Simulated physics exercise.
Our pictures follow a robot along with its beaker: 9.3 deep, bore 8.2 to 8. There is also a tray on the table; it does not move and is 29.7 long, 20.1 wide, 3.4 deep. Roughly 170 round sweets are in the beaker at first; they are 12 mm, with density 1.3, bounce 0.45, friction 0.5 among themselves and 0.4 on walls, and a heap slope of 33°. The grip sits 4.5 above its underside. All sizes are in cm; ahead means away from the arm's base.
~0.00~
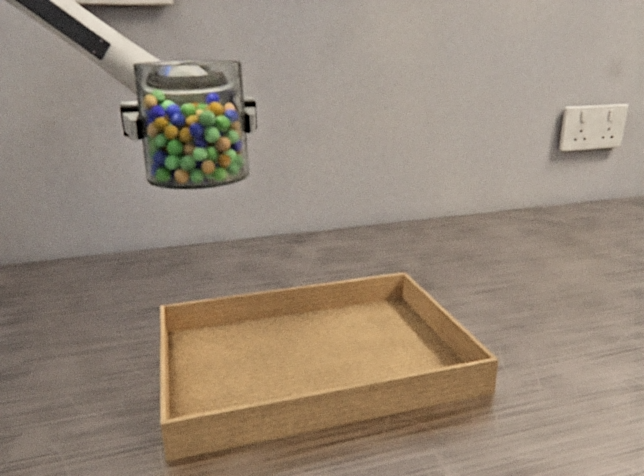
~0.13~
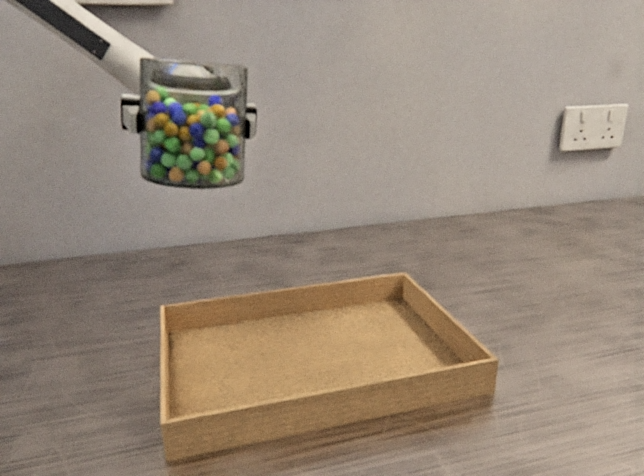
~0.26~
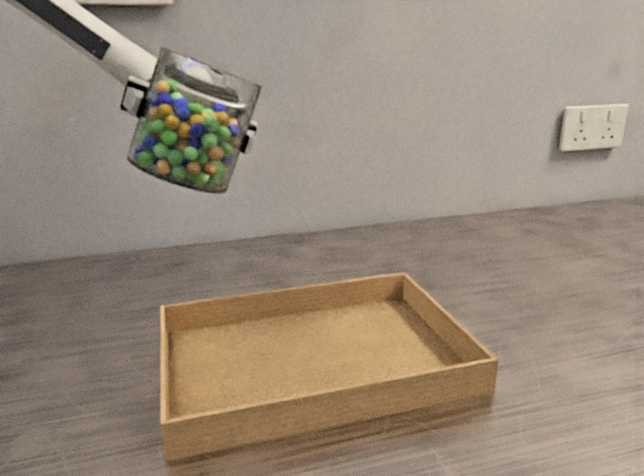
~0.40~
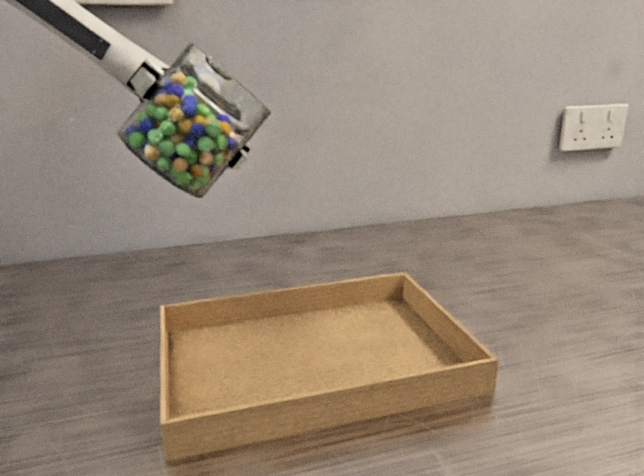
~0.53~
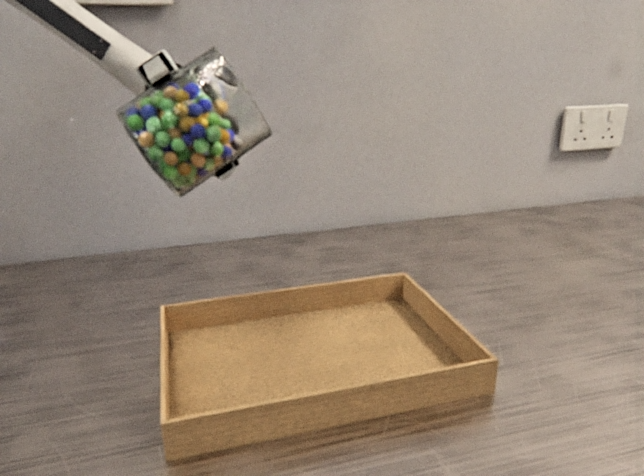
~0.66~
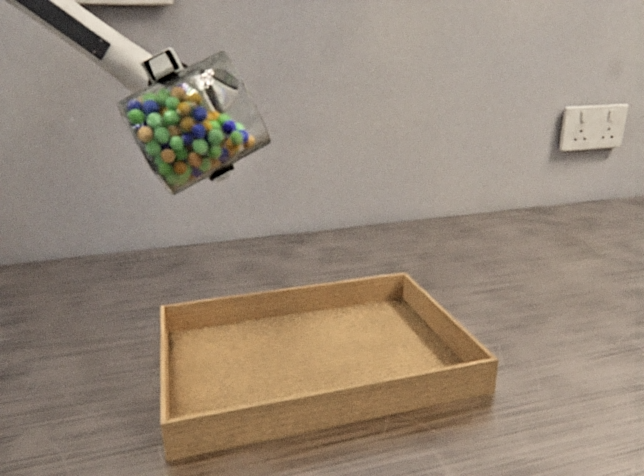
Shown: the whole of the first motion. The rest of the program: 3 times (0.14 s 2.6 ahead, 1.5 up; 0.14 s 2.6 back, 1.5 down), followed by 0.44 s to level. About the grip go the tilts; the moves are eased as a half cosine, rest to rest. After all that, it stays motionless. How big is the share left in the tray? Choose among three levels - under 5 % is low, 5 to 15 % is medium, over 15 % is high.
The level is medium.
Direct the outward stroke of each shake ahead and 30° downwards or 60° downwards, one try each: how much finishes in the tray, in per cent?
Roughly 0 per cent, then 0 per cent.
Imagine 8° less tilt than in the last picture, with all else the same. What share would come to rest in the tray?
Estimate: Close to 0 per cent.
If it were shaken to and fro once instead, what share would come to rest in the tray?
In that case, some 0 per cent.
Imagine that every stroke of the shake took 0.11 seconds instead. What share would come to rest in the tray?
It would come to around 30 %.
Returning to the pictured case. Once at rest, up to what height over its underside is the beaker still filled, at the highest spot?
It reaches close to 7.0 cm in the end.
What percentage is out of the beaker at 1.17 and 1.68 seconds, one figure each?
The share out is 5 per cent at the earlier time and 10 per cent at the later one.
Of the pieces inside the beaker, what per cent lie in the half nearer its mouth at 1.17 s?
That share comes to roughly 45 percent.
After 1.17 s, tilted 66° forward, highest piece 27 above the table; 162 in the beaker, 1 in the tray, 4 in flight or on a rim.
After 1.68 s, tilted 41° forward, highest piece 28 above the table; 150 in the beaker, 16 in the tray, 1 in flight or on a rim.
After 2.14 s, level, highest piece 28 above the table; 150 in the beaker, 17 in the tray.
After 3.19 s, level, highest piece 28 above the table; 150 in the beaker, 17 in the tray.
At rest, 150 in the beaker, 17 in the tray. That is 10 % in the tray.
